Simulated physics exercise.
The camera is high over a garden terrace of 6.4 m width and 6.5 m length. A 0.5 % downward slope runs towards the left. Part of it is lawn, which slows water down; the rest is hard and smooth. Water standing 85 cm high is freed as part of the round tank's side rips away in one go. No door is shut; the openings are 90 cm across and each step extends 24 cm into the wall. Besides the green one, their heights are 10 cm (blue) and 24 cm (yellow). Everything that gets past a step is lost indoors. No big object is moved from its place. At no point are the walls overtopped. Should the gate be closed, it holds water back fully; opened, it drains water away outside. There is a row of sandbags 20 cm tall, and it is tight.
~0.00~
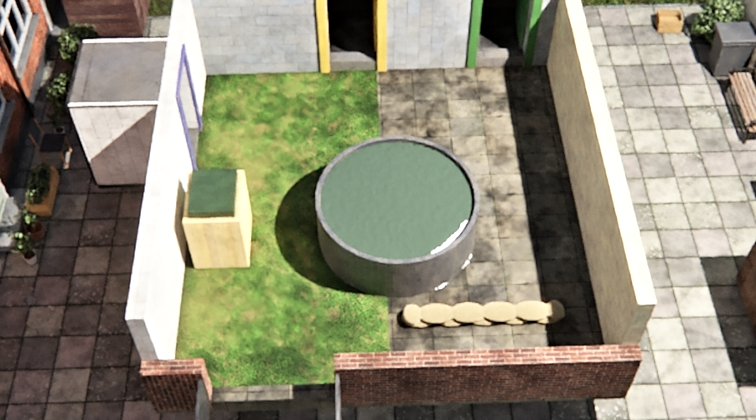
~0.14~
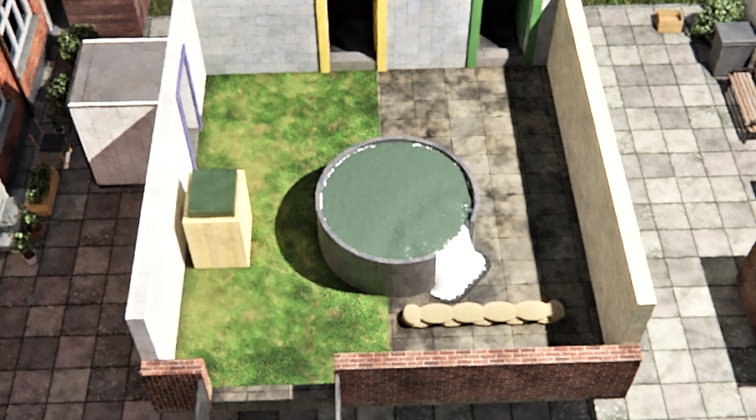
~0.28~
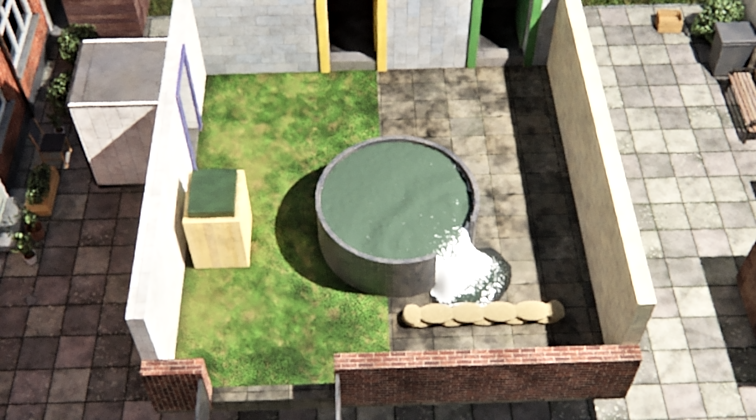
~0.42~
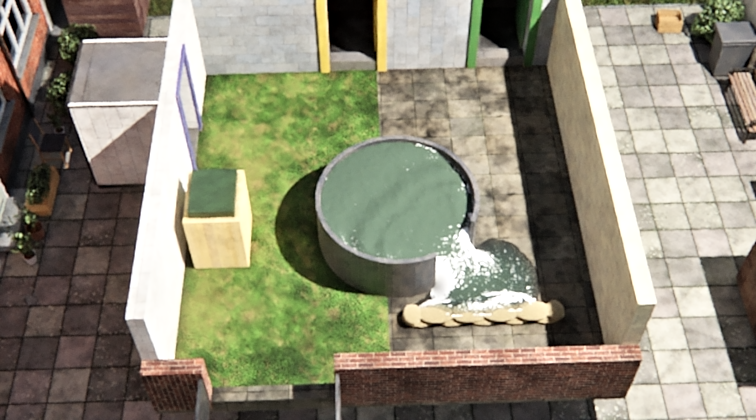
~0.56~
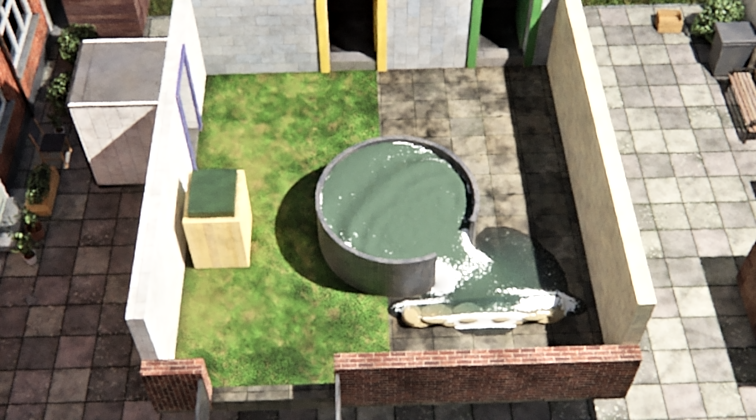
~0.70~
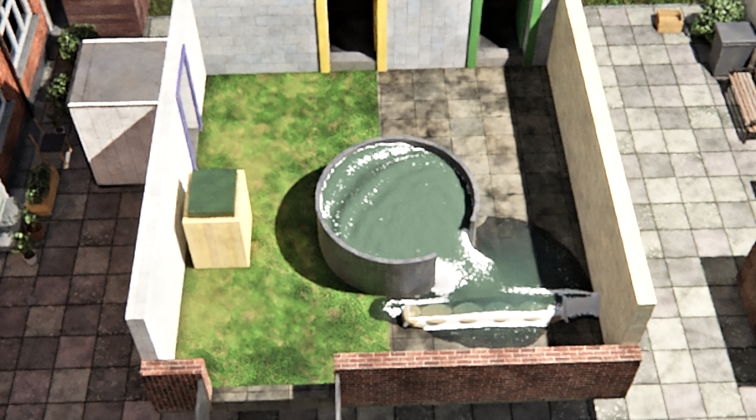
On a walled terrace, part lawn and part paving, greenish water burst from the lower right side of a round tank, foamed across the paving, and washed over and around a row of sandbags.
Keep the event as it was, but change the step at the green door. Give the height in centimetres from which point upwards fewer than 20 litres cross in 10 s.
Roughly 13.5 cm.
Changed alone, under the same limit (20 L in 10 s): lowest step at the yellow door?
At yellow, roughly 6.0 cm.
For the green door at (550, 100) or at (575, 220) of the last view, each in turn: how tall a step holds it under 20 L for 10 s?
Roughly 7.5 cm for the first and 11.5 cm for the second.
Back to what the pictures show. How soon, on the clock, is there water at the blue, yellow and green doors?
Blue 8.0 s, yellow 4.0 s, green 2.6 s.
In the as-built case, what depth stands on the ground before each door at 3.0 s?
The blue door has 0 cm, the yellow door 0 cm and the green door 14 cm.
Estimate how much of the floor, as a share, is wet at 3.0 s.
About 50 per cent.
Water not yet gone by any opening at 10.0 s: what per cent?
About 92 %.
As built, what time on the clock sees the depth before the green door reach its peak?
At about 4.0 s.
After 1.4 s water covers 20 % of the floor, deepest (57 cm) near (588, 290); it has not reached the green door.
After 3.0 s water covers 50 % of the floor, deepest (42 cm) near (586, 281); 14 cm at the green door, 0 litres in over its 22 cm step.
After 10.0 s water covers 95 % of the floor, deepest (14 cm) near (462, 304); 9 cm at the green door, 0 litres in over its 22 cm step.
At the green door as built, the water arrived by 2.7 s and peaked near 19 cm at 4.0 s.
With a step of 11 cm, 54 litres would have come in within the 10 s; with 15 cm, 10 litres. So under 20 litres takes about 13.5 cm.
